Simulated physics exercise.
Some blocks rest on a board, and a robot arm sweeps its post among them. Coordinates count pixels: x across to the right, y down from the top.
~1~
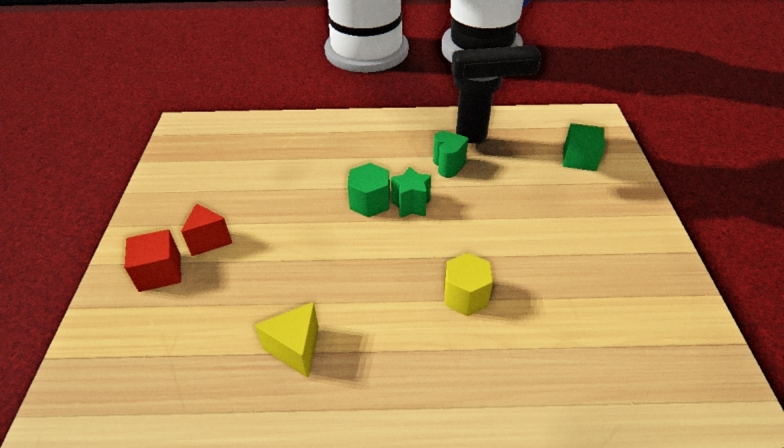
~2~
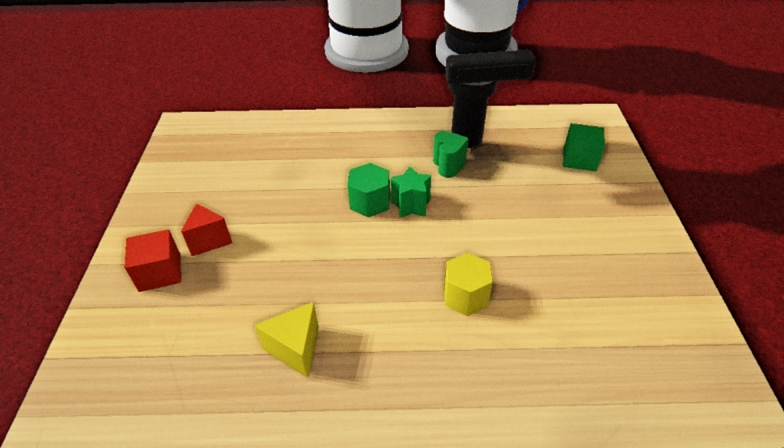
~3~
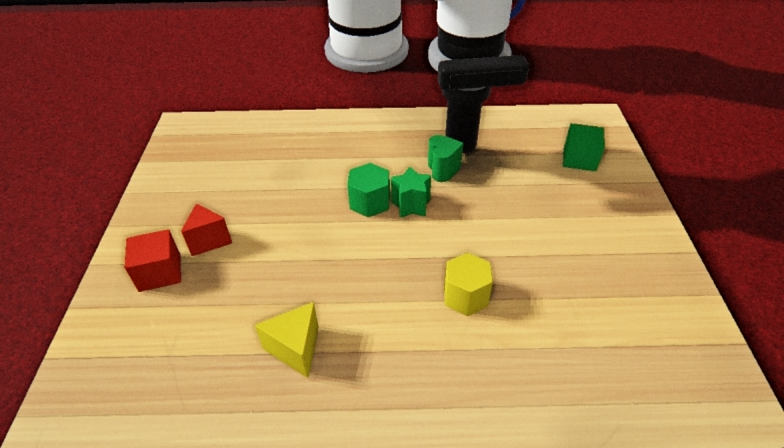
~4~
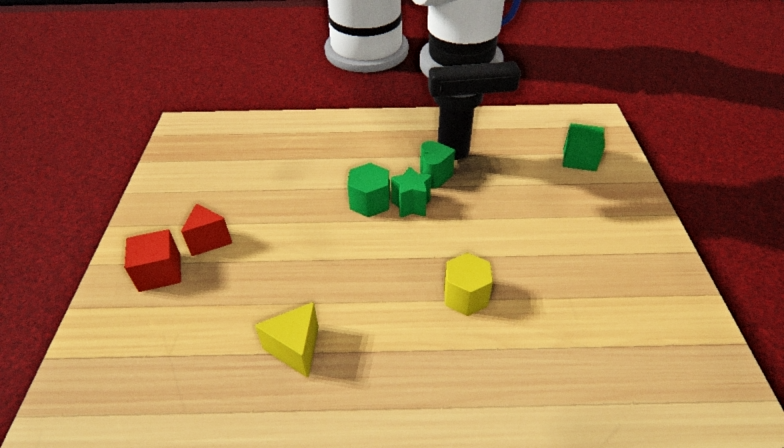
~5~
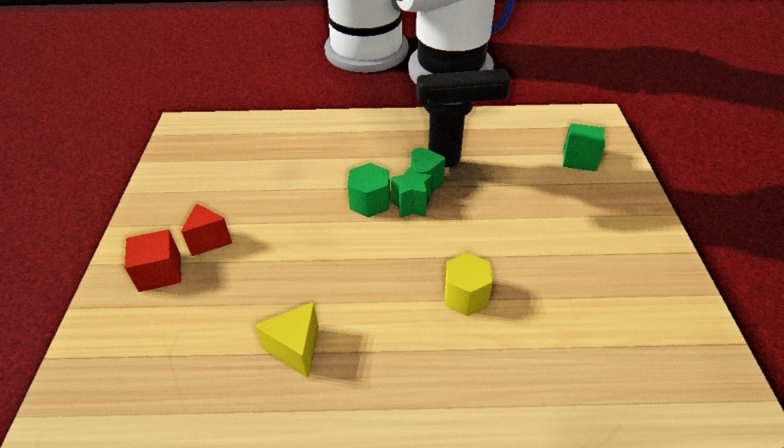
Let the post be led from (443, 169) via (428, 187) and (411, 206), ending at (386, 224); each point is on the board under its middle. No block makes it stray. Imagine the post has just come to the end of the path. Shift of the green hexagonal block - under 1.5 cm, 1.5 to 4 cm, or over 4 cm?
The displacement of the green hexagonal block is 1.5-4 cm.
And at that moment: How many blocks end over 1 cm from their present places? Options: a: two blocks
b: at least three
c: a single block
My answer is option b.
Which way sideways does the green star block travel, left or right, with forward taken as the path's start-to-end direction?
My prediction: Leftwards.
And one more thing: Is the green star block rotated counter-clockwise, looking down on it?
The answer is yes.
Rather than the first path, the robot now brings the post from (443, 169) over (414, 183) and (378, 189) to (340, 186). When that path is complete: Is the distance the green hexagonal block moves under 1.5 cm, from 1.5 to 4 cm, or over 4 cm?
The green hexagonal block moves 1.5-4 cm.
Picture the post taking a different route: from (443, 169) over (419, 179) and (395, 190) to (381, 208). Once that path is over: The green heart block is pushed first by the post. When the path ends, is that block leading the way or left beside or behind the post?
It will keep going ahead of the post.
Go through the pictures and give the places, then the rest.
The first picture shows lower end of the post at (472, 134), tops of blocks, green hexagonal block at (369, 177), green star block at (412, 180), green heart block at (450, 141).
The second picture shows post at (467, 139), blocks as before.
The third picture shows post at (461, 144), green heart block at (445, 145).
The fourth picture shows post at (453, 150), green heart block at (436, 151).
The fifth picture shows post at (444, 157), green hexagonal block at (369, 177), green star block at (412, 180), green heart block at (426, 159).
The first path, step by step. One third of the way, post at (429, 176); green star block at (398, 201), turned 15° anticlockwise; green heart block at (408, 178).
Two thirds of the way, post at (410, 196); green hexagonal block at (356, 179), turned 25° clockwise; green star block at (385, 220), turned 45° anticlockwise; green heart block at (383, 196), turned 25° clockwise.
At the end, post at (386, 213); green hexagonal block at (352, 179), turned 40° clockwise; green star block at (382, 231), turned 65° anticlockwise; green heart block at (356, 213), turned 20° clockwise.
